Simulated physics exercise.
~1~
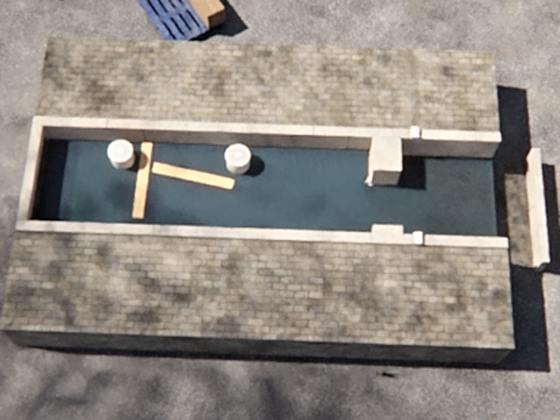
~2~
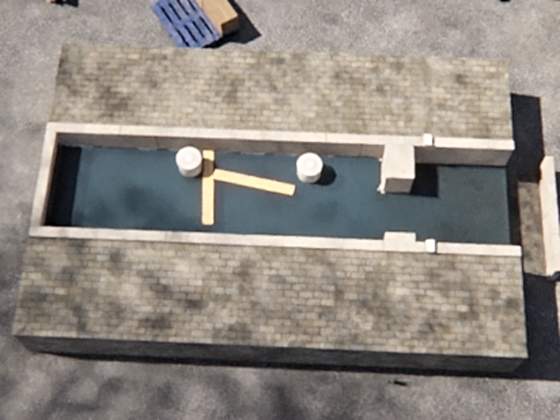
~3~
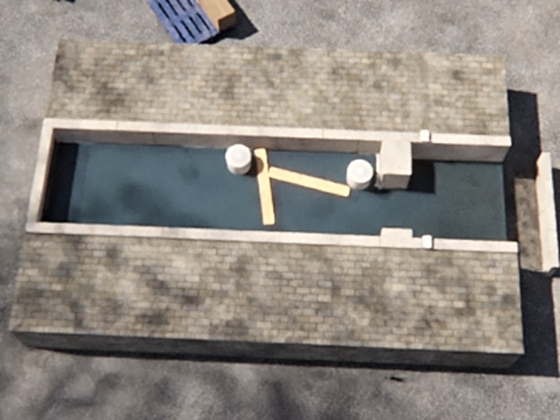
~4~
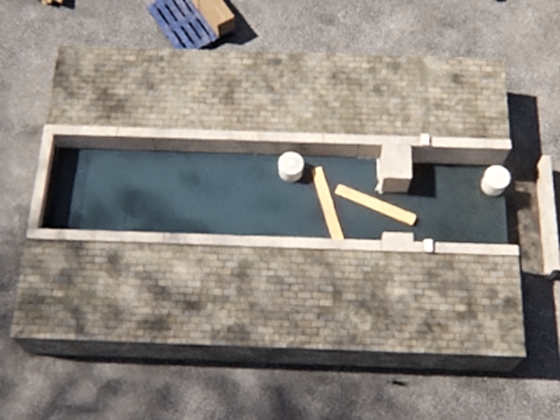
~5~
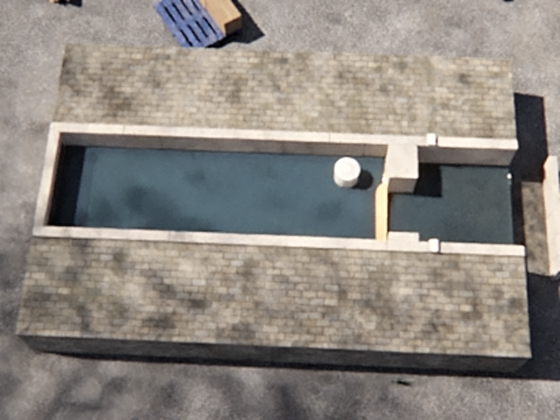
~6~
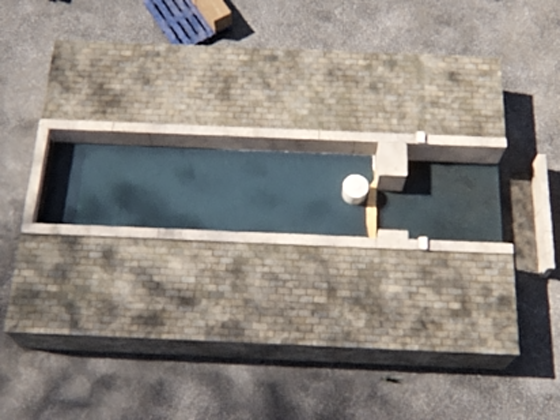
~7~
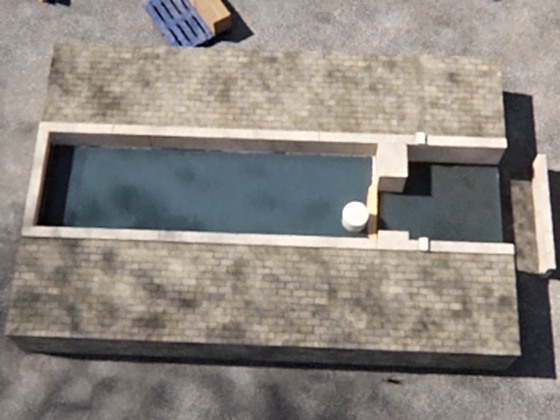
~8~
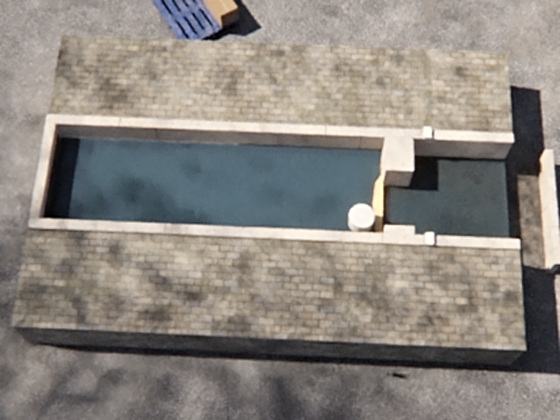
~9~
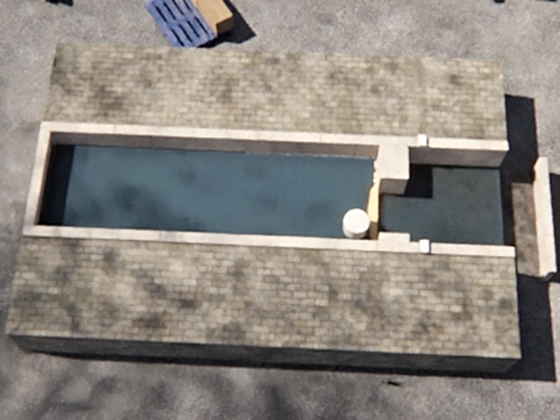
A concrete drain carries planks and tubs right until one plank and tub lodge at the narrowing.
